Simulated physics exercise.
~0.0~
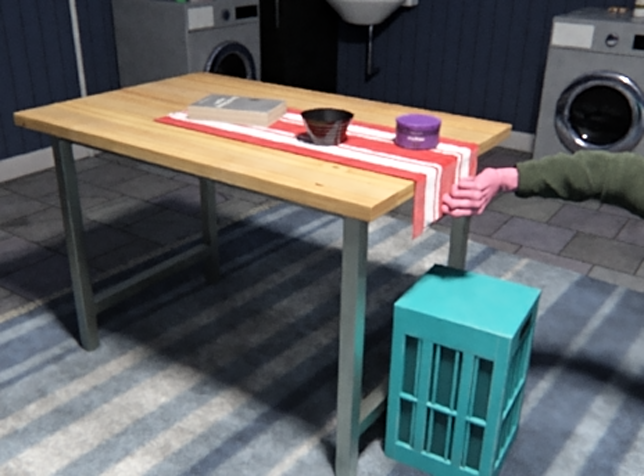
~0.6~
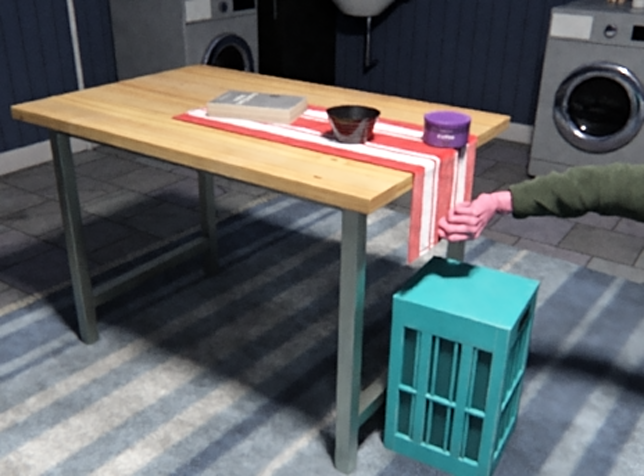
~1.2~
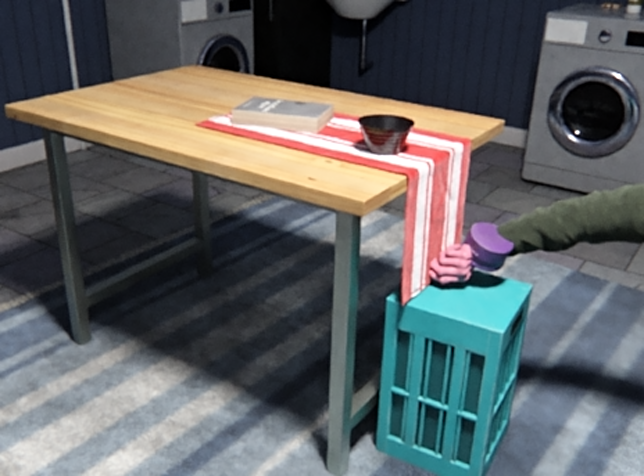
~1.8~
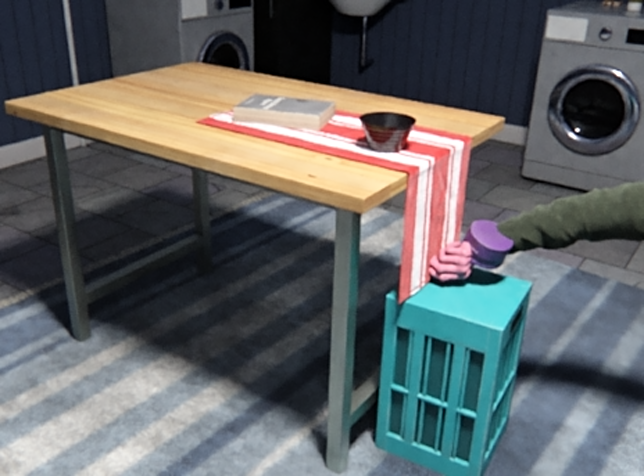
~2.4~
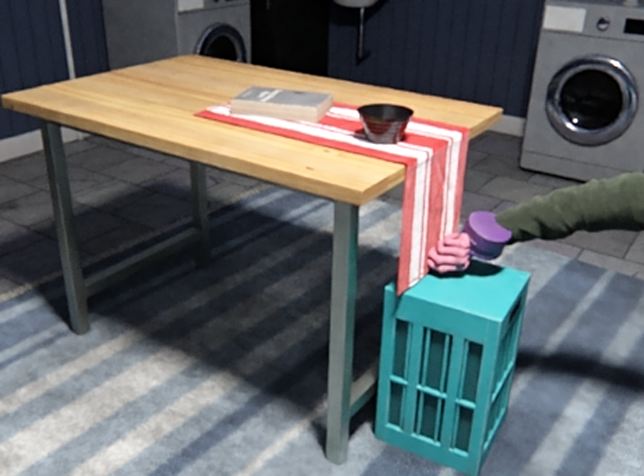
A pink hand on a green-sleeved arm reaches in from the right, gripping a red-and-white striped runner at the near right end of a wooden table, seen from slightly above in a room with washing machines. A grey book, a black bowl and a purple tub rest on the cloth, and a turquoise crate stands below. The hand pulls the hem down, drawing all three rightward. The tub goes over the edge and ends beside the hand, just above the crate. The hem reaches the crate and the cloth stops, with the bowl and book still on the table.
